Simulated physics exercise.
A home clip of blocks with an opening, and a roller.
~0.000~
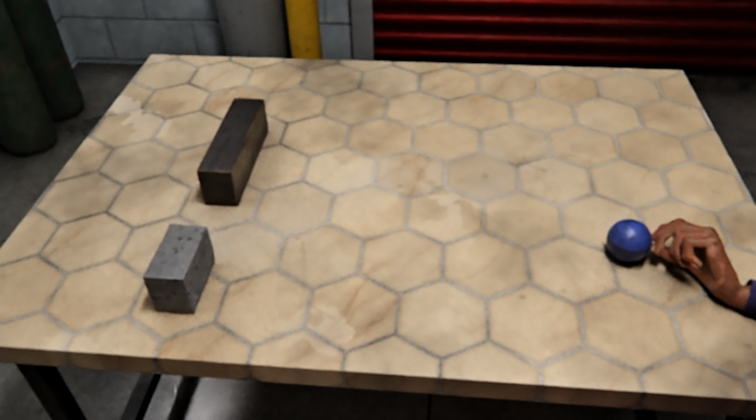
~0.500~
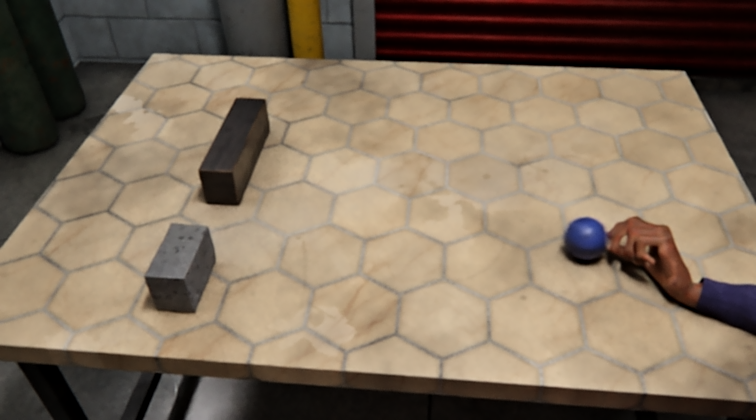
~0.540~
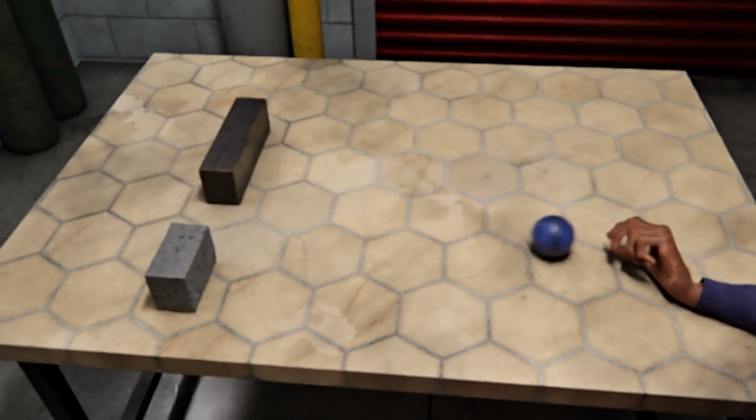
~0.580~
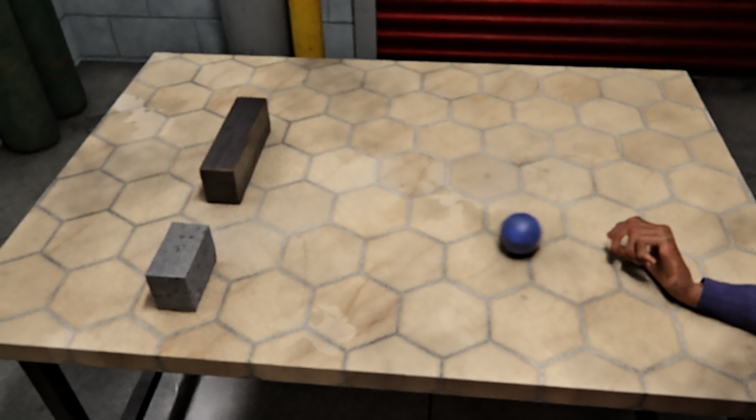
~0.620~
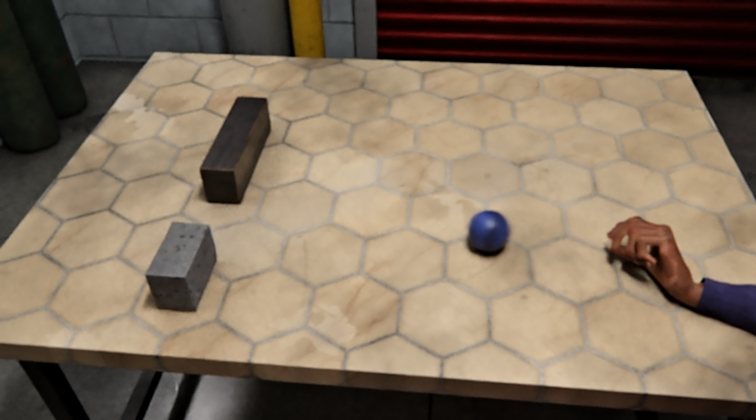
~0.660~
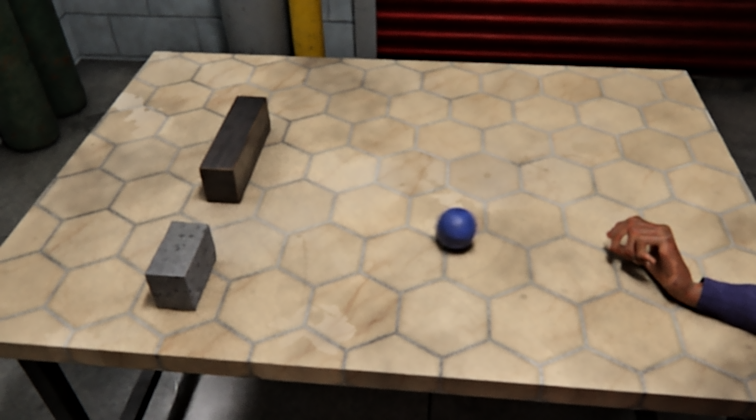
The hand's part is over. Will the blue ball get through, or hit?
The blue ball rolls through.
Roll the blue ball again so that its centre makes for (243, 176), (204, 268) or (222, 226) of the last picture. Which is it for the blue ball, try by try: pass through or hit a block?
The blue ball is stopped; bounces off; makes the gap.
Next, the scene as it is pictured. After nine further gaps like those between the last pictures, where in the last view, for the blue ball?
Its middle is close to (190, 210).
After 1.14 s, blue ball heading on near (103, 203).
After 1.72 s, blue ball heading on.
By the end (2.3 s), the blue ball passes through its gap.
